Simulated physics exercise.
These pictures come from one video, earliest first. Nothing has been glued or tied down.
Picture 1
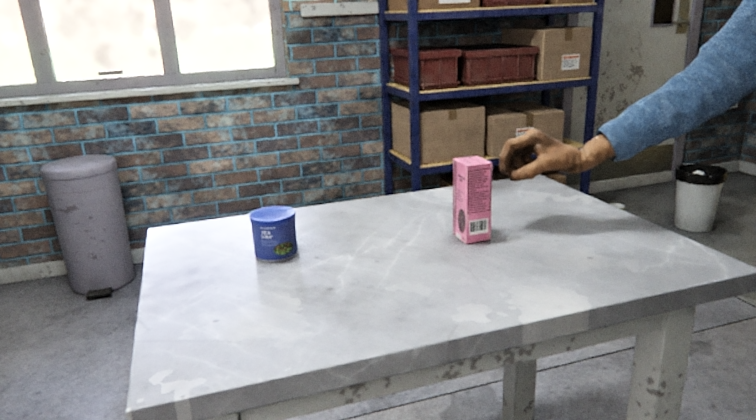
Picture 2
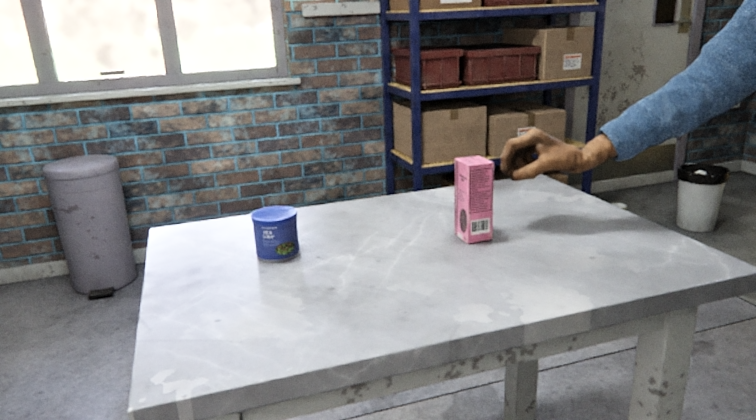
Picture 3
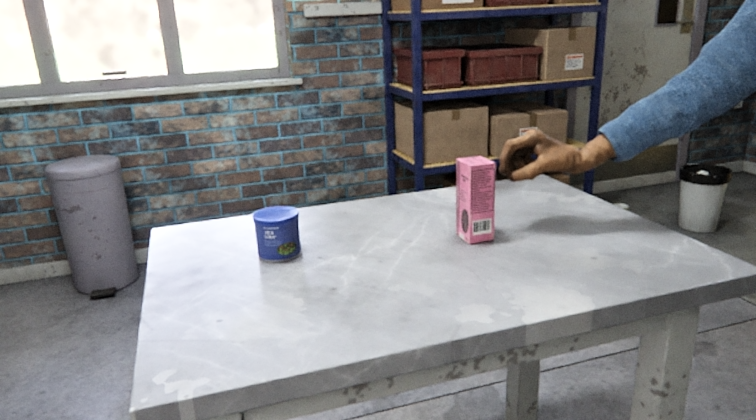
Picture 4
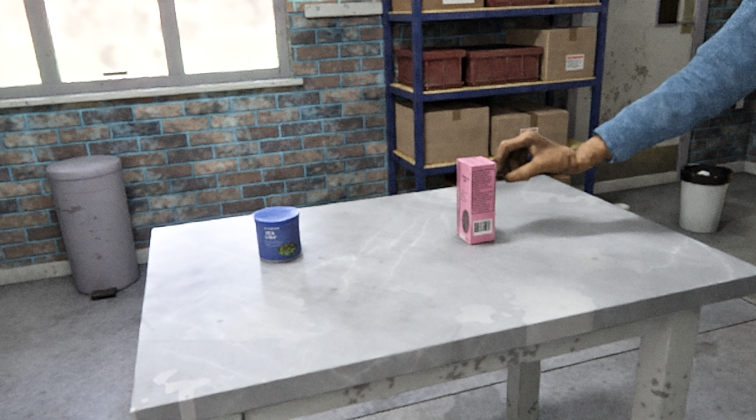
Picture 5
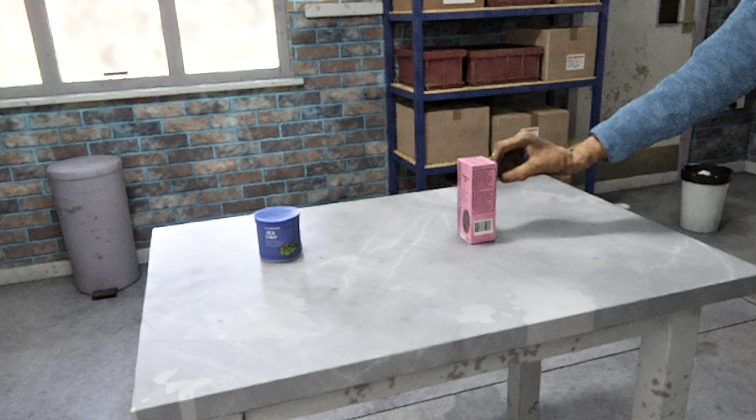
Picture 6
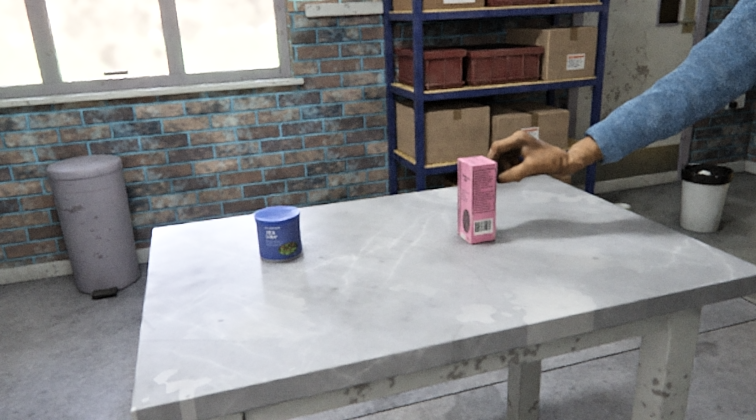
Hand in a blue sleeve shifting slightly behind an upright pink carton on a grey table, with a blue tub at left.
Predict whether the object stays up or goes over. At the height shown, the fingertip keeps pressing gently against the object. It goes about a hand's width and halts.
Most likely it goes down.
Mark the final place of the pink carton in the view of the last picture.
It ends up near (417, 233).
Then, 0.30 s past the last view, pink carton rocked 14° from its first pose near (467, 199).
Then, 0.60 s past the last view, pink carton rocked 45° from its first pose near (447, 205).
Then, 0.70 s past the last view, pink carton on its side near (428, 229).
Then, 0.90 s past the last view, pink carton on its side near (417, 233).
Finally, down or leaning hard on the table, pink carton. Final places as the last picture's camera would see them, pink carton near (417, 233).
